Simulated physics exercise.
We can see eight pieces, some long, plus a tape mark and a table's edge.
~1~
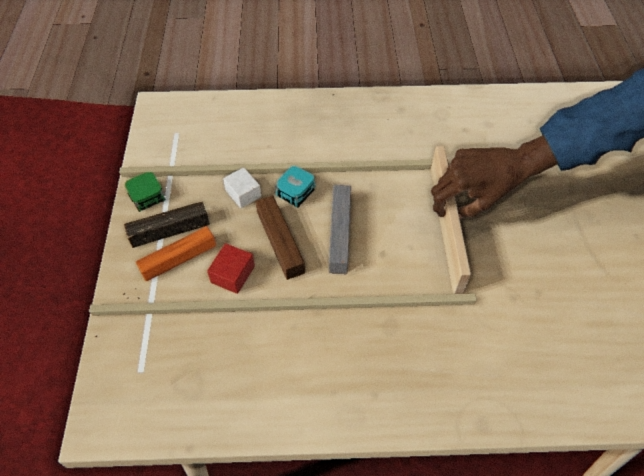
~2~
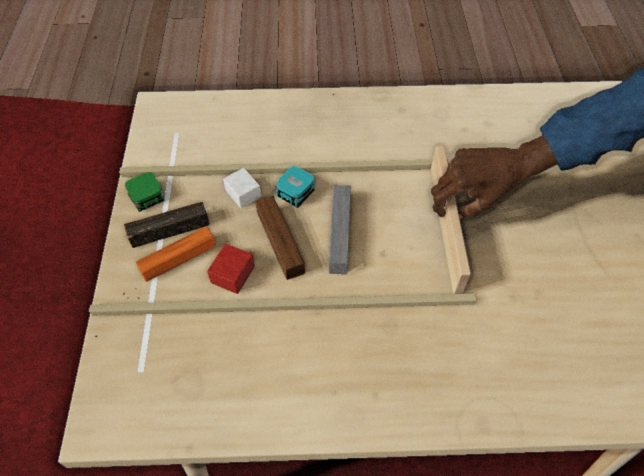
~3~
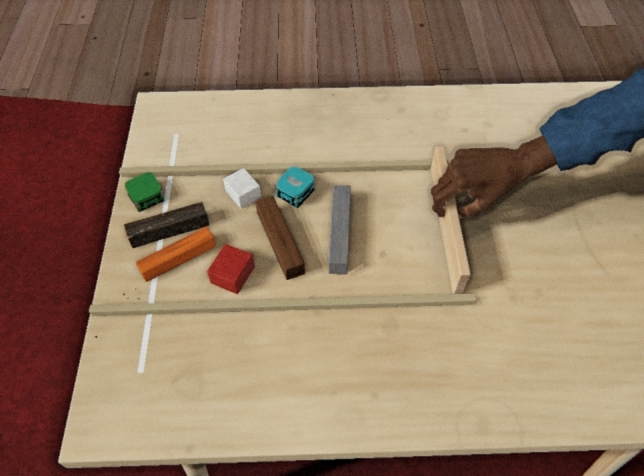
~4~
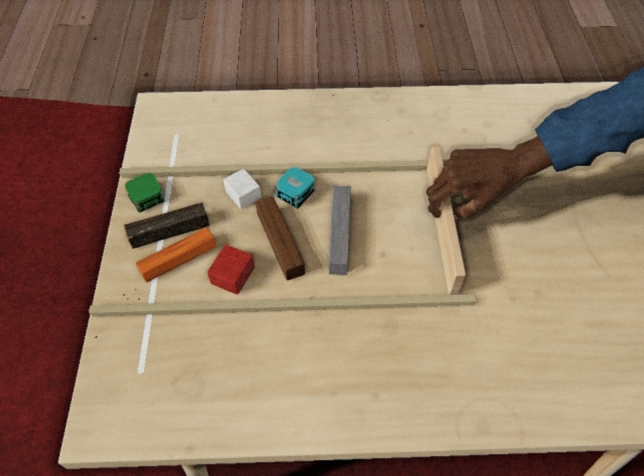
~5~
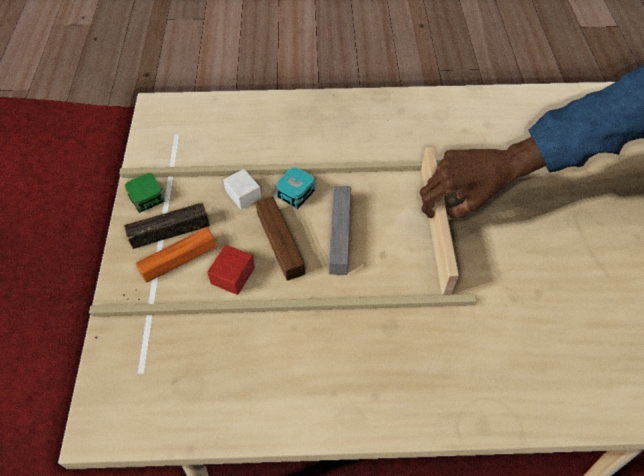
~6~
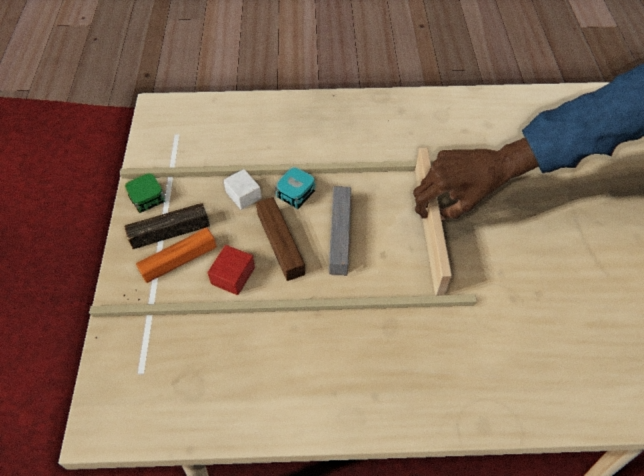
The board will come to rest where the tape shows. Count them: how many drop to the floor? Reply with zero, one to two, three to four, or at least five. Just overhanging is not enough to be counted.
It comes to three to four.
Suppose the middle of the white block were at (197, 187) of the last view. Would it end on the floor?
Lab note: Started there, it remains on top.
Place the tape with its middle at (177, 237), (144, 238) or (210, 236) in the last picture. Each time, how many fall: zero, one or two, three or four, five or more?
Per place, in order: 1 or 2; at least five; none.
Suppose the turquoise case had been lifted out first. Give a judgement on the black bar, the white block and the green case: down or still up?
I'd say the black bar ends up down, the white block stays where it is, and the green case stays where it is.
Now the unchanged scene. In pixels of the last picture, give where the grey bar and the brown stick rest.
Positions - first (150, 235), then (130, 242).
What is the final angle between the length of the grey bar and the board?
The angle comes out near 0 degrees.
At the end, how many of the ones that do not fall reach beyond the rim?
The number overhanging is 2.
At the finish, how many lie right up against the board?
2 of them.
Soon after, none off yet; green case at rest near (145, 193); black bar at rest near (168, 226); orange stick at rest near (177, 255).
After that, none off yet; green case at rest near (145, 193); black bar at rest near (167, 226); orange stick moving near (167, 256).
In the end, the number that fall off is three or four; gone, orange stick, black bar and green case.
